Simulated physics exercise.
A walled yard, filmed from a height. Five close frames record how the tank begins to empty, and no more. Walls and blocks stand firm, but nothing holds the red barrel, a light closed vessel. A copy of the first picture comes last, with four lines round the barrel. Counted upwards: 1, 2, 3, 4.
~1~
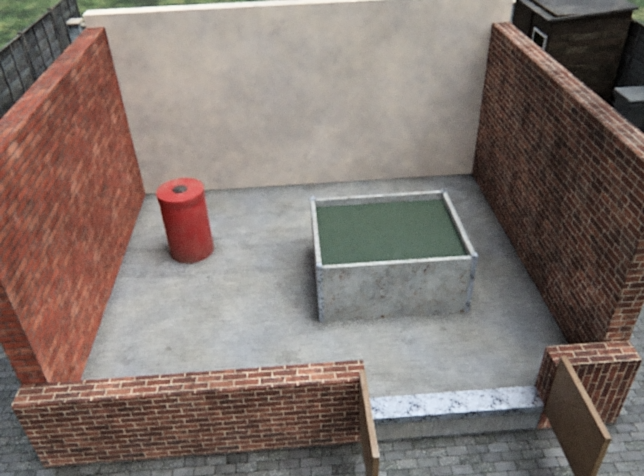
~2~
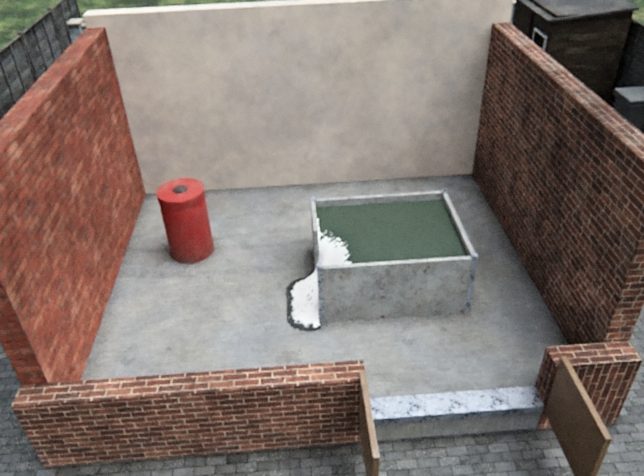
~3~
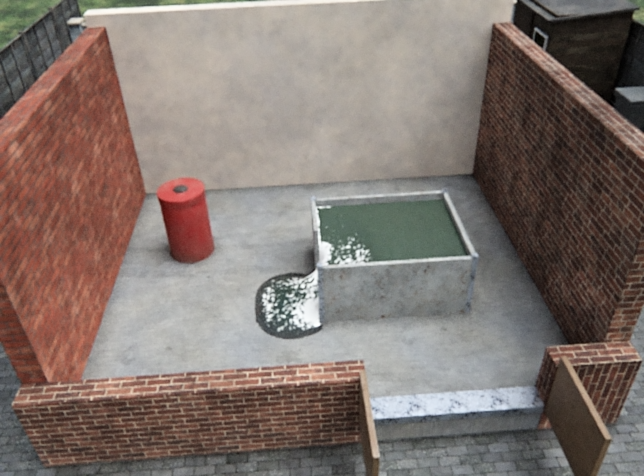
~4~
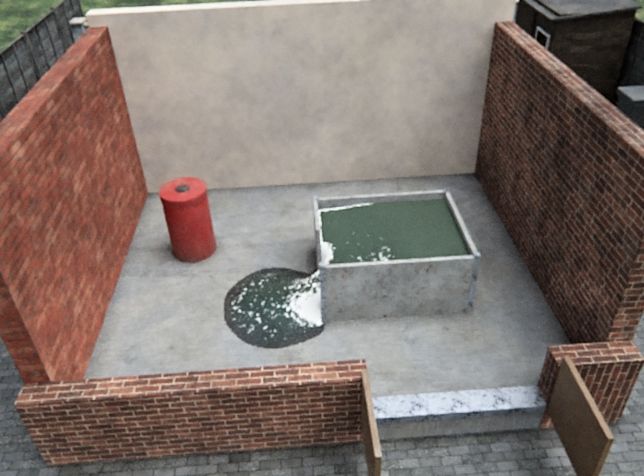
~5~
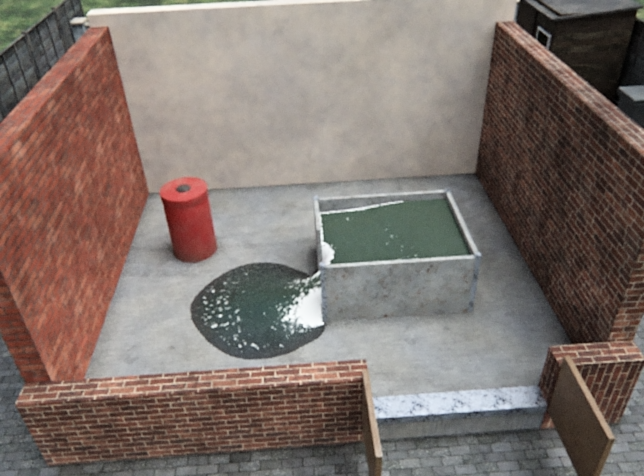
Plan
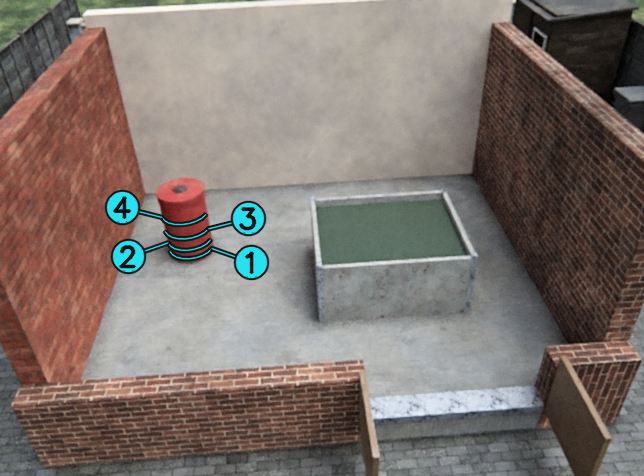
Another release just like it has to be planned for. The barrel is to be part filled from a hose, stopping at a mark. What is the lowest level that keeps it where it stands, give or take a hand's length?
Use mark 2.
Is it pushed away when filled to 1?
Yes, that goes wrong.
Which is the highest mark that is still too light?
1 it is.
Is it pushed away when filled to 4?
No.
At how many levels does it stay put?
Three of them.
On the marked copy, 1 at (189, 258); 2 at (187, 250); 3 at (185, 238); 4 at (181, 224); from the bottom up 1, 2, 3, 4.
Choosing 1, it is pushed about twice its own width away.
Choosing 2, it does not move.
Choosing 3, it does not move.
Choosing 4, it does not move.
